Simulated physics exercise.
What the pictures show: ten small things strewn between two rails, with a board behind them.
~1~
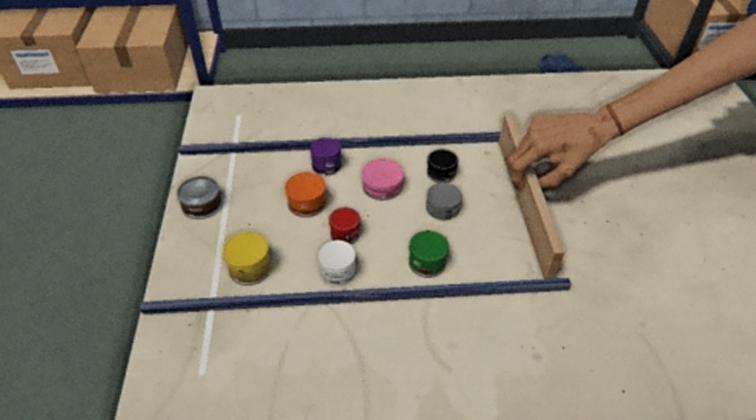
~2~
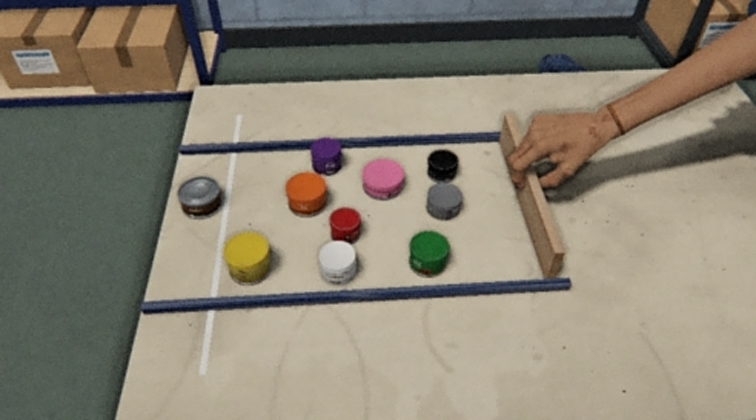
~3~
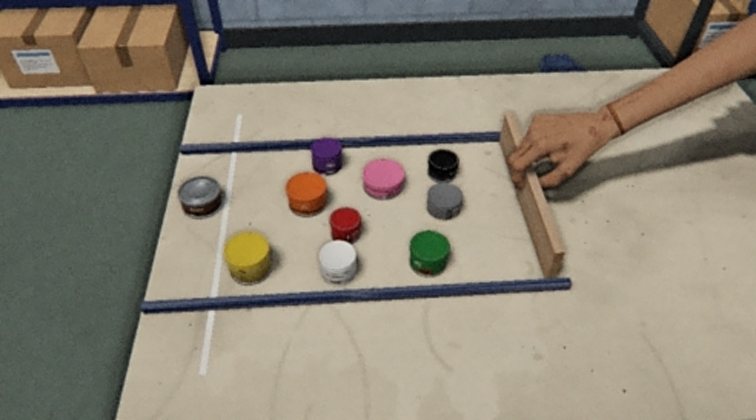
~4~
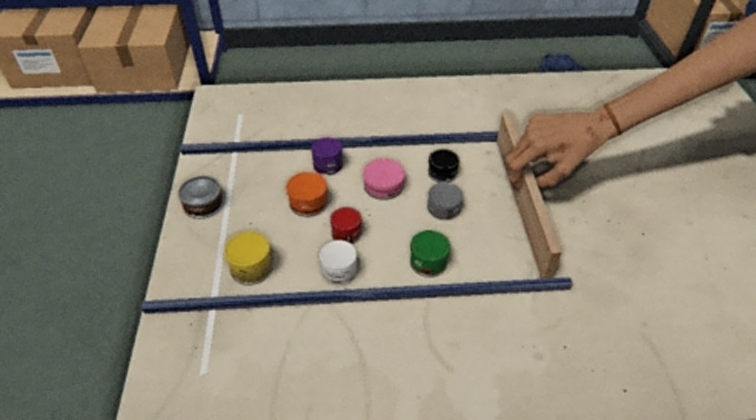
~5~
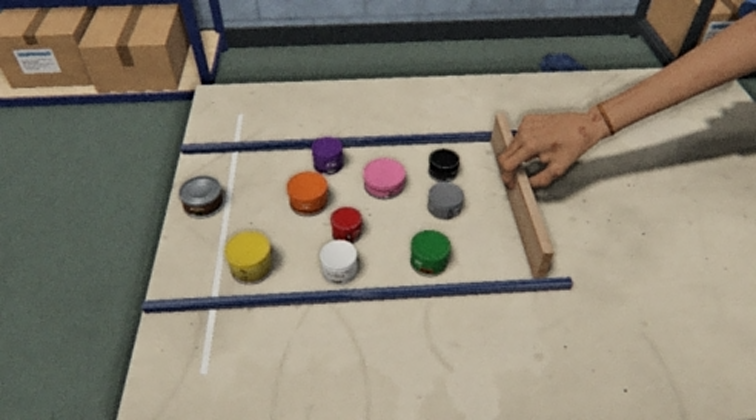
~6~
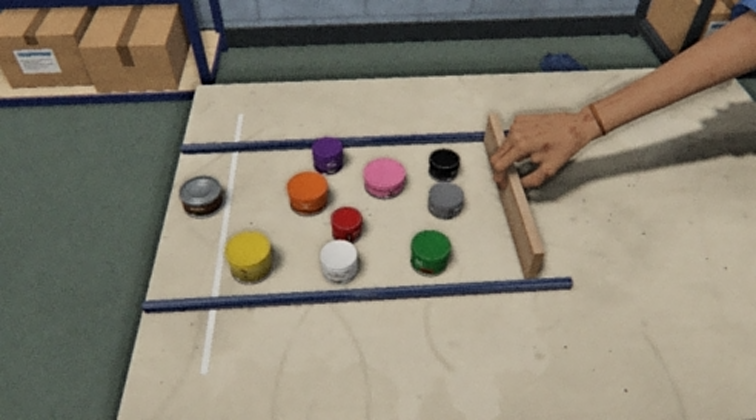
A hand gripped a wooden board at the right end of two blue rails, holding it still at first, then slid it slightly left, while the colourful little pots between the rails stayed put.
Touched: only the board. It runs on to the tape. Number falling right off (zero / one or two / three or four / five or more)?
I expect one piece, maybe two, to go over the edge.
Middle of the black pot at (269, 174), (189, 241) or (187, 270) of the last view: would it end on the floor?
Going through the places in order, it keeps its spot, it ends up falling, and it ends up falling.
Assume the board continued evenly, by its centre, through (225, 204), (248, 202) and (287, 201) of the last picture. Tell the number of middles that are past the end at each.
Going through the three places, I get 1, 0 and 0.
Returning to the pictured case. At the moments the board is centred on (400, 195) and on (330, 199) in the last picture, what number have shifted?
Tally: 4; 9.
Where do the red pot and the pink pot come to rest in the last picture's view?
You'll see the red pot at (205, 241), with the pink pot at (192, 193).
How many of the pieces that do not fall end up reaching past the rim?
The figure is 3.
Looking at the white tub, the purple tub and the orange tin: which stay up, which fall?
White tub - stays, purple tub - stays, orange tin - stays.
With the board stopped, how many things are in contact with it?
The count in contact is 4.
A little later, none off yet; brown tin at rest near (202, 197); yellow tin at rest near (250, 258); orange tin at rest near (308, 194).
Next, none off yet; brown tin at rest near (202, 197); yellow tin shifted a little near (235, 256); orange tin shifted about its own width near (250, 208).
When it is over, the number that fall off is one or two; down, brown tin.
